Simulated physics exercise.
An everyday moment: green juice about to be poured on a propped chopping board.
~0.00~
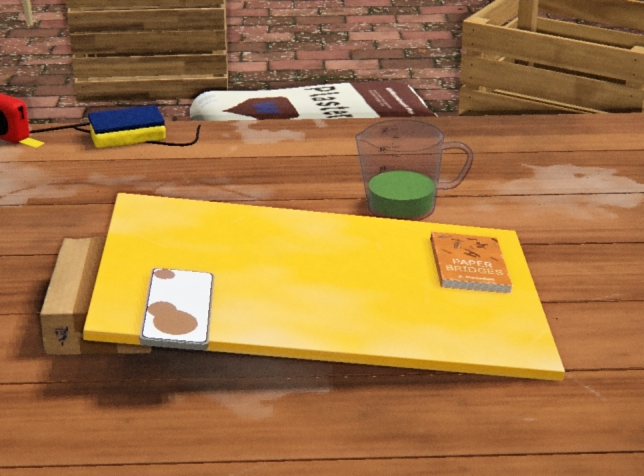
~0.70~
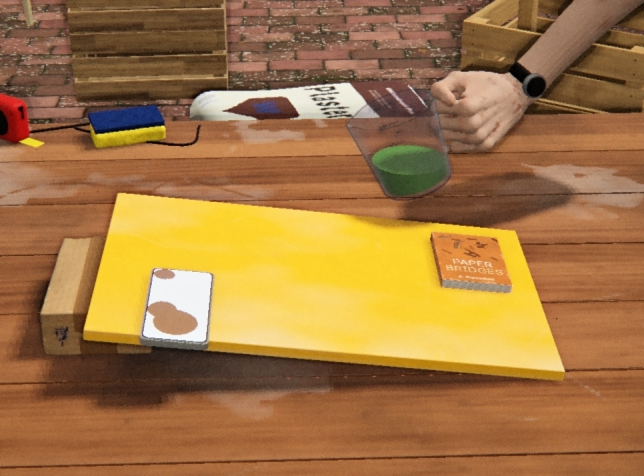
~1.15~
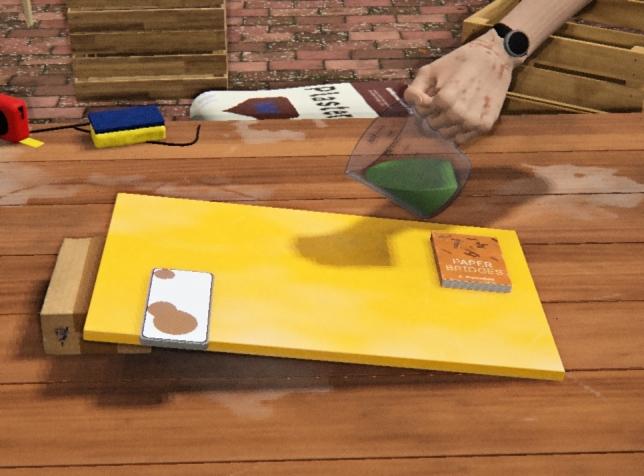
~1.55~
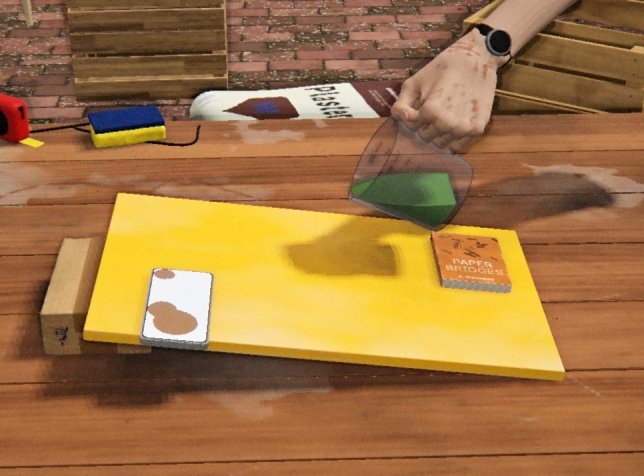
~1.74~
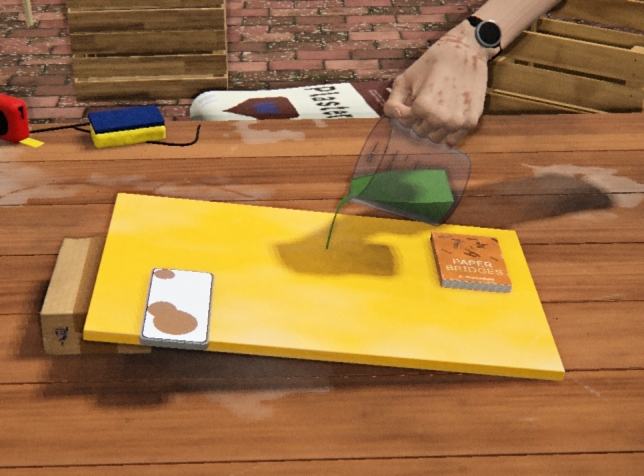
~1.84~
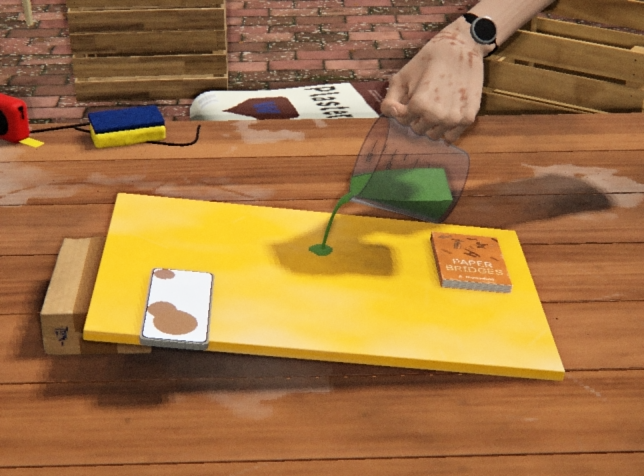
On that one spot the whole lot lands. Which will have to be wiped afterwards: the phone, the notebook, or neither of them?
Phone: No wiping needed, notebook: Needs wiping.
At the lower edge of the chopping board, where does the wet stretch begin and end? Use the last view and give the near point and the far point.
Near point (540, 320), far point (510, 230).
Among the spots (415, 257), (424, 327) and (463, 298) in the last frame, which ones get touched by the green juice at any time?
Going in order, the first is covered by the spill, the second out of reach, and the third covered by the spill.
Around 2.6 s, it runs down to the right; the phone is still dry; the notebook is still dry.
Around 4.3 s, it runs down to the right and off the end; the phone is still dry; the notebook is wet along its edge.
Around 8.2 s, it runs down to the right and off the end; the phone is still dry; the notebook is wet along its edge.
